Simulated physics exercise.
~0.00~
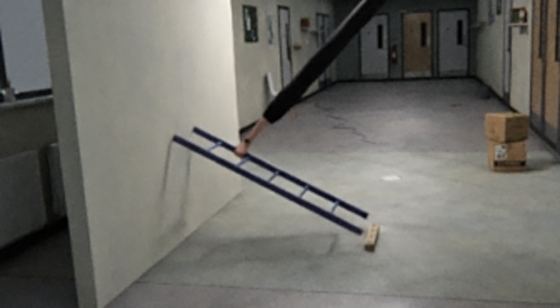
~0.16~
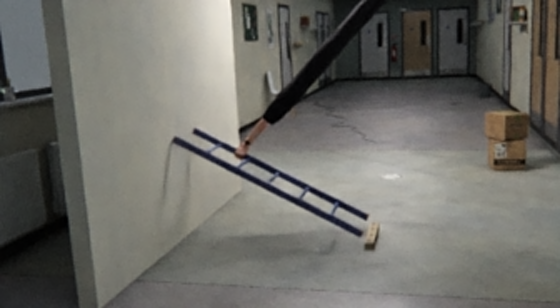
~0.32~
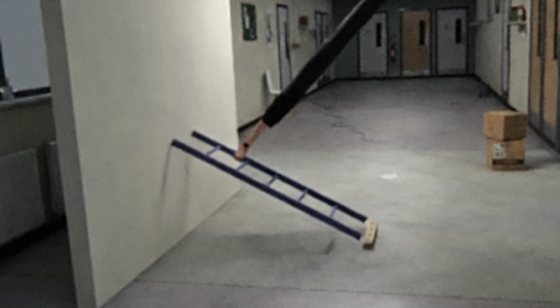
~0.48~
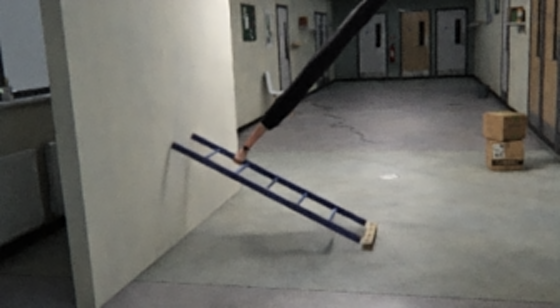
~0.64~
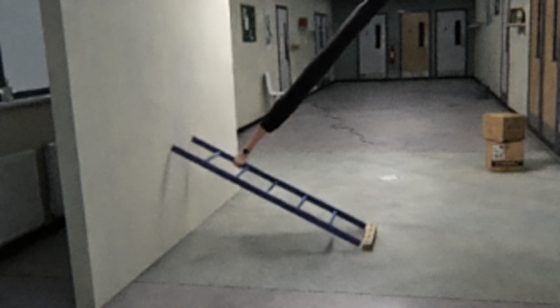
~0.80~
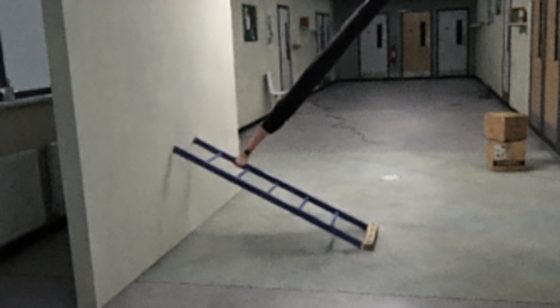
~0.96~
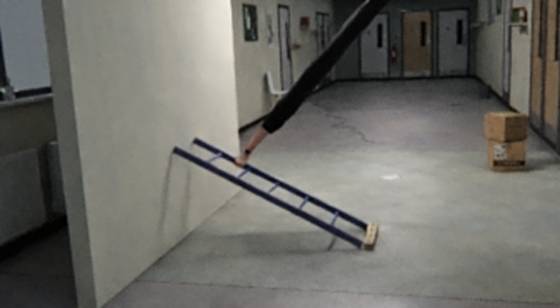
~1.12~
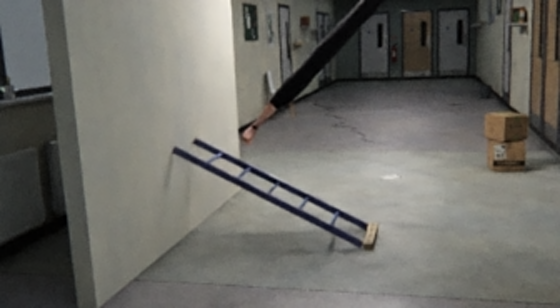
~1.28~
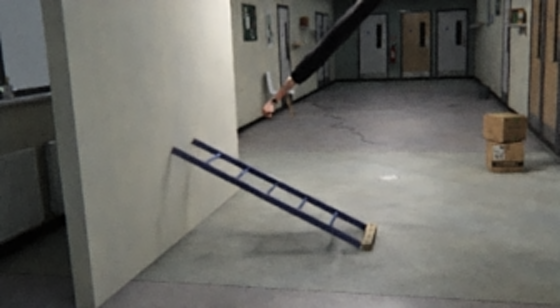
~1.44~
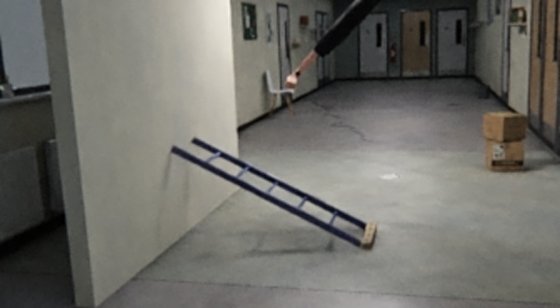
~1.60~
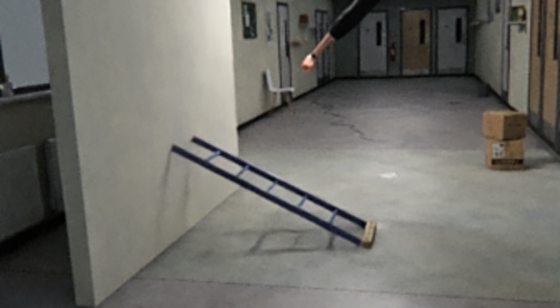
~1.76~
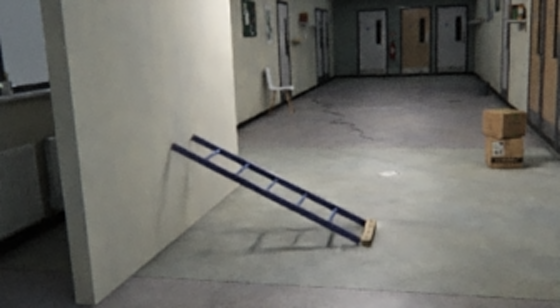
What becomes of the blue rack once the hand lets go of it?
It holds its place, still leaning against the pale panel with its lower end at the wooden batten.
